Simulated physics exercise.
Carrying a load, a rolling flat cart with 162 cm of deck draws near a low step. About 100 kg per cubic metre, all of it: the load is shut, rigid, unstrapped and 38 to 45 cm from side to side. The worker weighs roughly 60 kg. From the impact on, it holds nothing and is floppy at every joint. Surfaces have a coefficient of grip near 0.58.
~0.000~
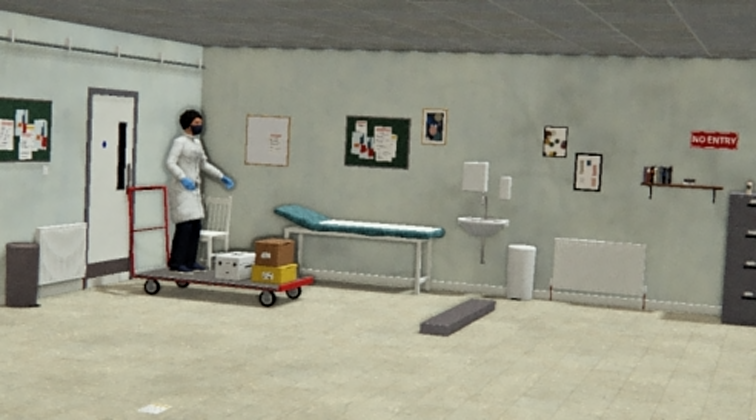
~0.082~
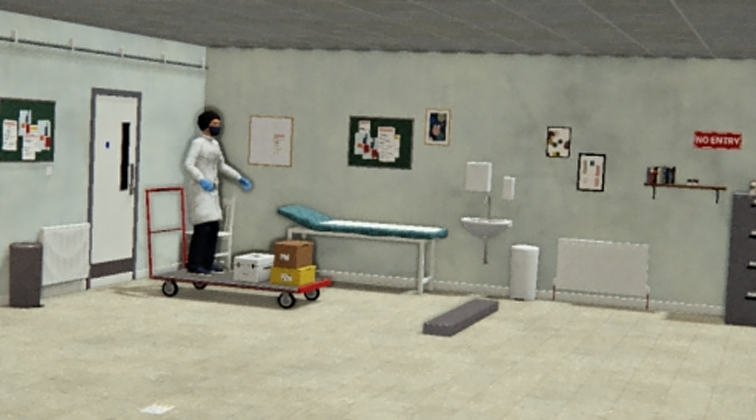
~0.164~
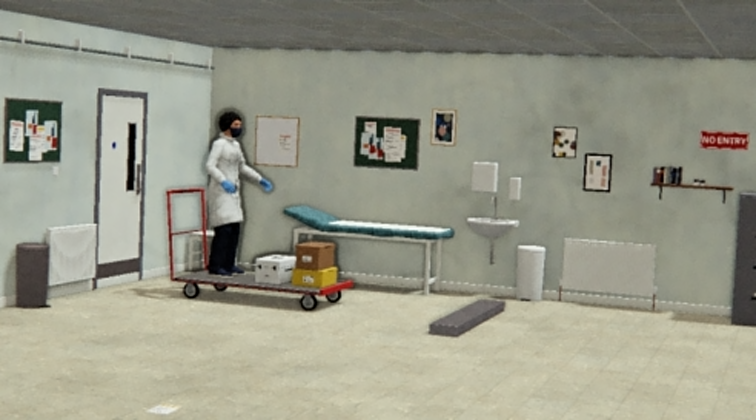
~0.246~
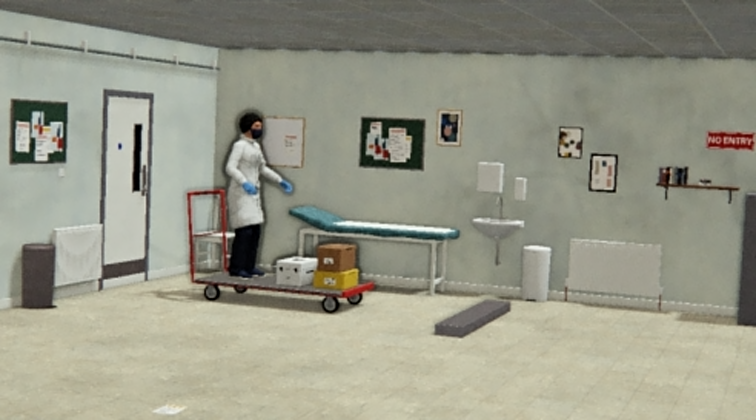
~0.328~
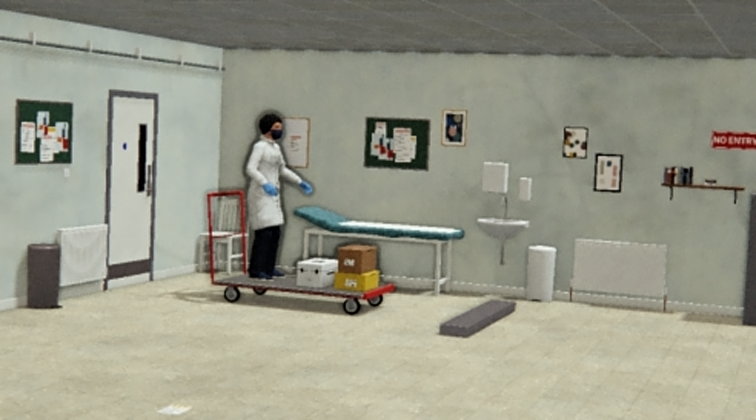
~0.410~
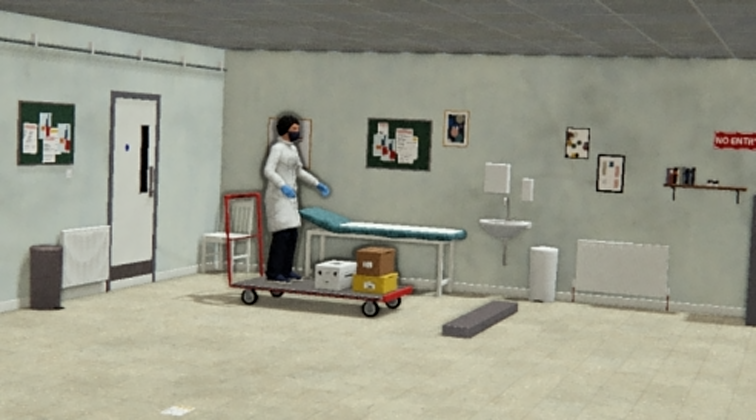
In the video, a masked person in a white coat and blue gloves stands on a red-framed flat cart carrying several boxes as it rolls steadily rightward across a clinic-like room, passing a chair and nearing a low gray step.
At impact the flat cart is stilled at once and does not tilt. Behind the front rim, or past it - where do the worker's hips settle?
Seems to me it will wind up inside the bed.
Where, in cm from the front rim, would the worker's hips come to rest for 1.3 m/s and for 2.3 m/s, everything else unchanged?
First 100 cm behind, then 20 cm behind.
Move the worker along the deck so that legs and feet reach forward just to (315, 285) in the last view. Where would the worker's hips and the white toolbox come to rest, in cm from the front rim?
Hips go over by 10 cm, but the white item stops 50 cm short.
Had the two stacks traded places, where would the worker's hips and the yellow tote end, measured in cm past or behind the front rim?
After the swap: Hips 60 cm behind; yellow 50 cm behind.
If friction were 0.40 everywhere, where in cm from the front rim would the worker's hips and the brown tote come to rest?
The hips would stop 70 behind the front rim, and the brown one 90 past it.
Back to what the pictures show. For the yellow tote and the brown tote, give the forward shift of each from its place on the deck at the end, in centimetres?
Ahead by: Yellow 5, brown 100 (cm).
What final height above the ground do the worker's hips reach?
Roughly 60 cm above it.
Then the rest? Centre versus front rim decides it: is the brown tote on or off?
End result - brown: Goes over.
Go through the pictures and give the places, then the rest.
The first picture shows hips (184, 189), brown tote (275, 253), rim corner (280, 288); 167 cm short of the stop.
The second picture shows hips (202, 190), brown tote (293, 255), rim corner (299, 290); 150 cm short of the stop.
The third picture shows hips (223, 192), brown tote (315, 256), rim corner (321, 292); 132 cm short of the stop.
The fourth picture shows hips (244, 194), brown tote (336, 258), rim corner (343, 294); 115 cm short of the stop.
The fifth picture shows hips (263, 195), brown tote (357, 260), rim corner (365, 296); 98 cm short of the stop.
The sixth picture shows hips (281, 197), brown tote (376, 262), rim corner (384, 298); 81 cm short of the stop. Speed about 2.1 m/s.
The wheels strike at 0.80 s.
After 1.05 s the worker's hips are 79 cm behind the rim, near (404, 231) in the last picture's view.
After 1.35 s the worker's hips are 61 cm behind the rim, near (420, 260) in the last picture's view.
After 1.80 s the worker's hips are 53 cm behind the rim, near (428, 260) in the last picture's view.
When all is still (3.1 s), past the rim, brown tote; behind it, yellow tote, white toolbox and the worker's hips.
